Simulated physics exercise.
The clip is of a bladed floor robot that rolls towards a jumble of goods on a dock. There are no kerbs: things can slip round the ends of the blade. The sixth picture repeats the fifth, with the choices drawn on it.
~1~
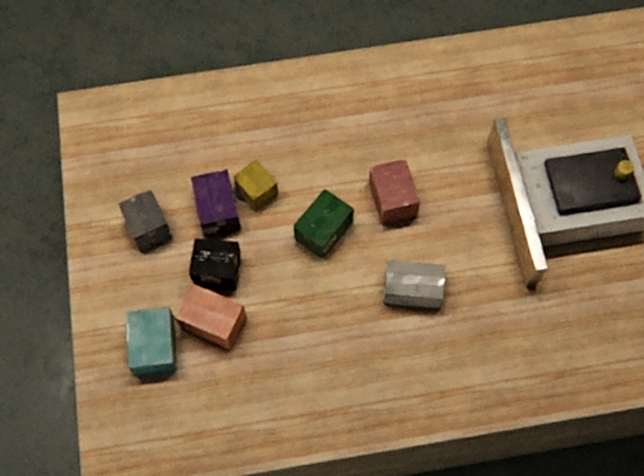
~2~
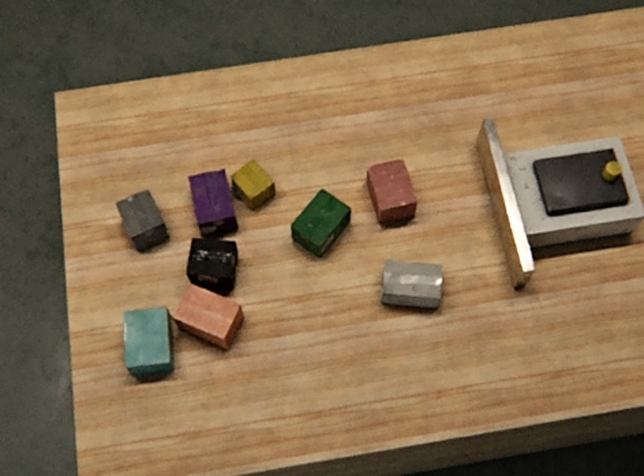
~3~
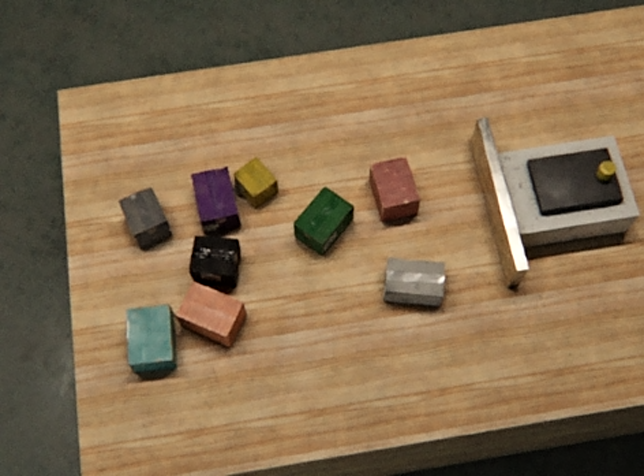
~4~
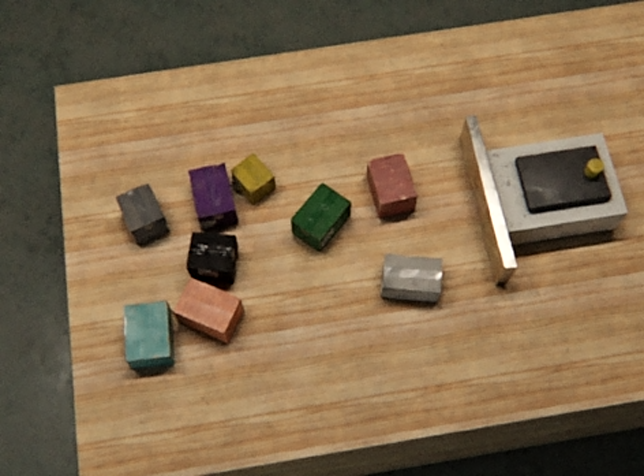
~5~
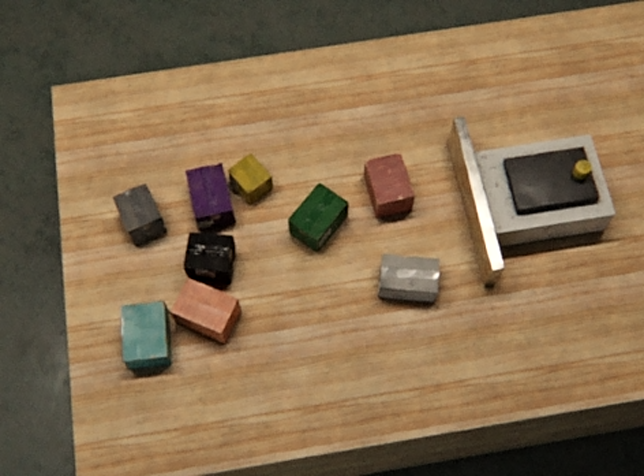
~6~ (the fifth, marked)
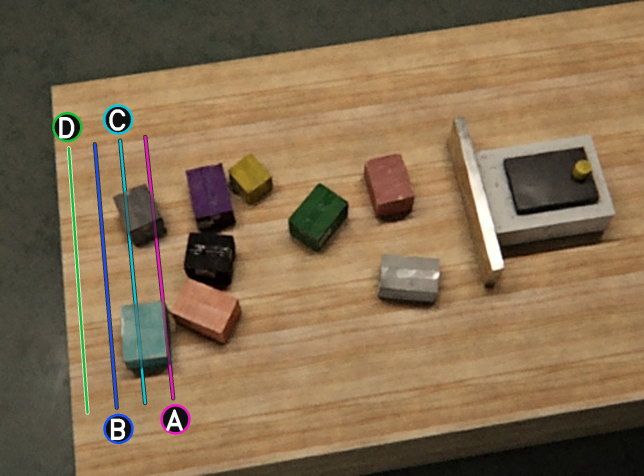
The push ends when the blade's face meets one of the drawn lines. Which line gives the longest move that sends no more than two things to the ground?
Up to line A.
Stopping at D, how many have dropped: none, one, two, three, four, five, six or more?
By then, six or more.
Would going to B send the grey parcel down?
By then, yes.
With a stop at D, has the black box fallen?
Yes.
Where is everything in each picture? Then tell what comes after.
In the first frame, orange crate (212, 317); green parcel (323, 224); purple box (216, 203).
In the second frame, robot (575, 182); red crate (391, 192).
In the third frame, robot (569, 181); black box (216, 262).
In the fourth frame, robot (556, 179); white box (412, 278).
In the fifth frame, robot (545, 180); orange crate (207, 311); green parcel (318, 218); purple box (210, 197).
On the copy, A at (159, 260); B at (105, 268); C at (132, 264); D at (78, 273).
On A. First, robot (432, 198); white box (342, 296); red crate (332, 194).
Then, robot (317, 216); turquoise crate (114, 351); grey parcel (127, 220).
Finally, robot (225, 230); grey parcel over the edge; turquoise crate over the edge; two fallen.
By contrast, B drops five; C drops four; D drops eight.
